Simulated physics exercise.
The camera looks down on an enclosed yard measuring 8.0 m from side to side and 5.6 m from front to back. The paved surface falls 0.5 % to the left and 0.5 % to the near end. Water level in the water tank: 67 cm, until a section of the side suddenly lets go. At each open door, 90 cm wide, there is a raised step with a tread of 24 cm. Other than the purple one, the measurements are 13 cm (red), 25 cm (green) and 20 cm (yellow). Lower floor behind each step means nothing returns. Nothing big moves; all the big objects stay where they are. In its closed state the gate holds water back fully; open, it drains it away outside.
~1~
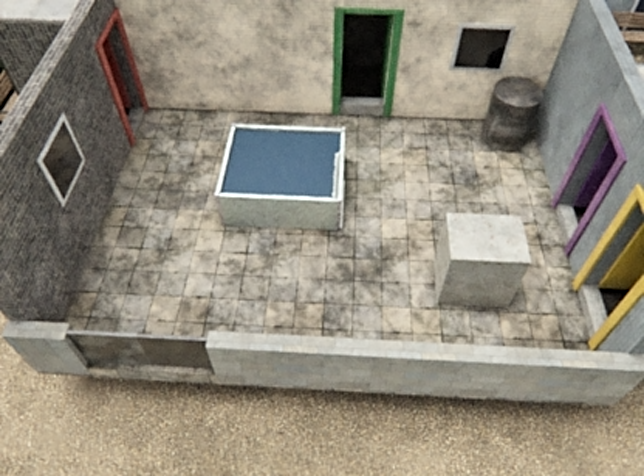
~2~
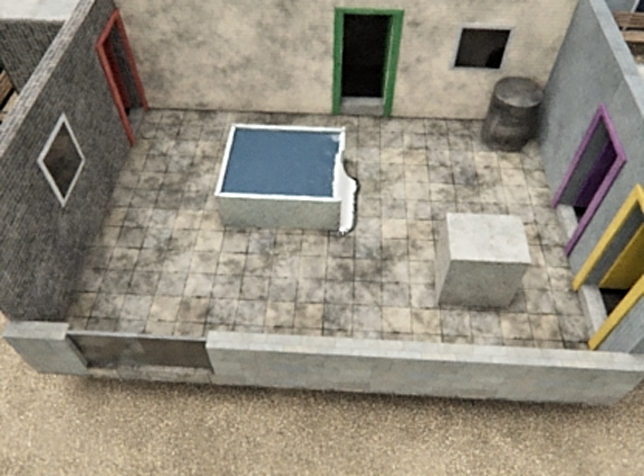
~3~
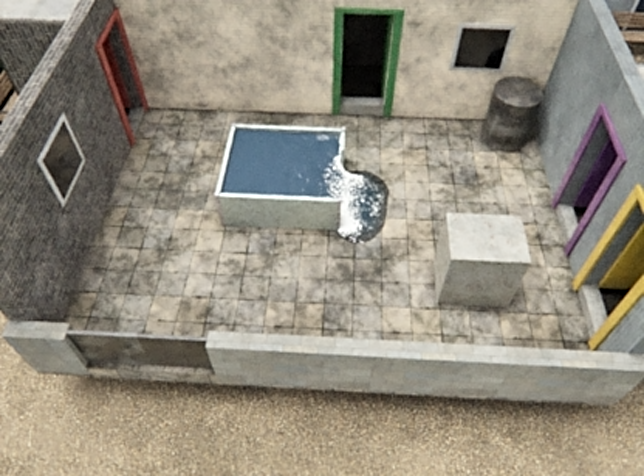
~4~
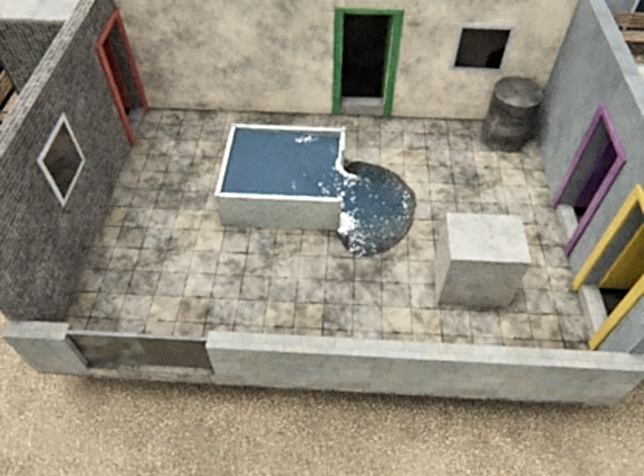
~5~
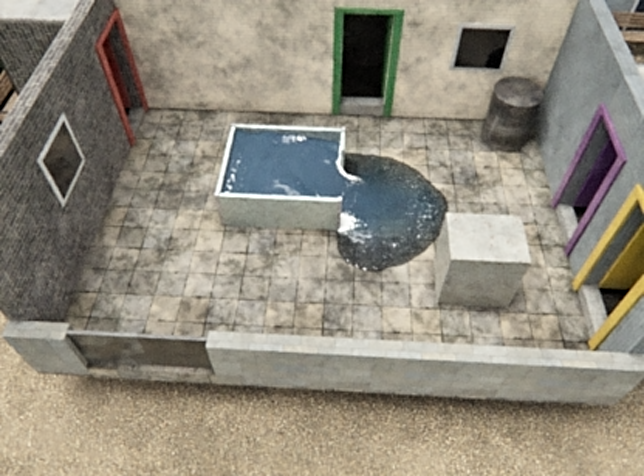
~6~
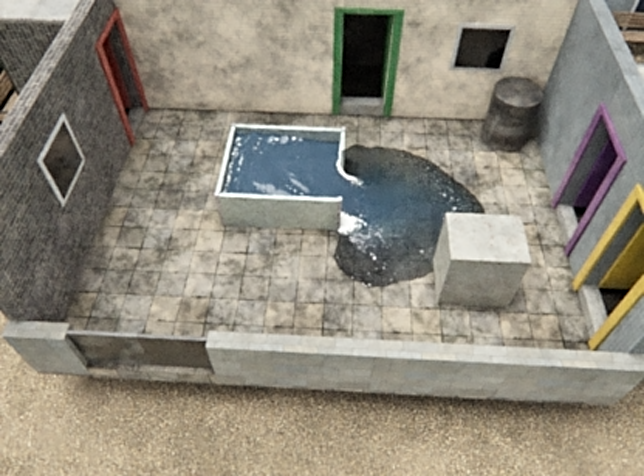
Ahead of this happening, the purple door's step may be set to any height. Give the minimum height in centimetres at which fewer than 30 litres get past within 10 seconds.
21 cm.
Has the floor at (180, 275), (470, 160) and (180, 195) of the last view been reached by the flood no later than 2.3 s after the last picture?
So the three spots come out spared, swamped, spared, in that order.
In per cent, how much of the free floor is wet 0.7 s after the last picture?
Roughly 30 percent.
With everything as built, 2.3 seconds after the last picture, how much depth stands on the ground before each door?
Depth (cm): Red 0 / green 1 / yellow 9 / purple 23.
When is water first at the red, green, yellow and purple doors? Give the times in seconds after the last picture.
Red 7.5 seconds, green 1.6 seconds, yellow 1.0 seconds, purple 0.4 seconds.
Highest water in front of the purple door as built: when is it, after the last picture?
Near 1.6 s.
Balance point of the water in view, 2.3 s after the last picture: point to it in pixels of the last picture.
The balance point sits at roughly (402, 210).
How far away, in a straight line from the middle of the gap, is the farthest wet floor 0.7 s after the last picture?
4.2 m.
Then, 0.7 s after the last picture water covers 30 % of the floor, deepest (33 cm) near (350, 214); 8 cm at the purple door, 0 litres in over its 14 cm step.
Then, 2.3 s after the last picture water covers 40 % of the floor, deepest (32 cm) near (511, 120); 23 cm at the purple door, 89 litres in over its 14 cm step.
Then, 9.3 s after the last picture water covers 95 % of the floor, deepest (10 cm) near (112, 196); 5 cm at the purple door, 119 litres in over its 14 cm step.
At the purple door as built, the water peaked near 28 cm, 1.5 s after the last picture.
Run again over the same 10 s with other heights there, 49 litres in over 19 cm, 10 litres over 25.5 cm. The limit of 30 litres is kept from about 21 cm up.
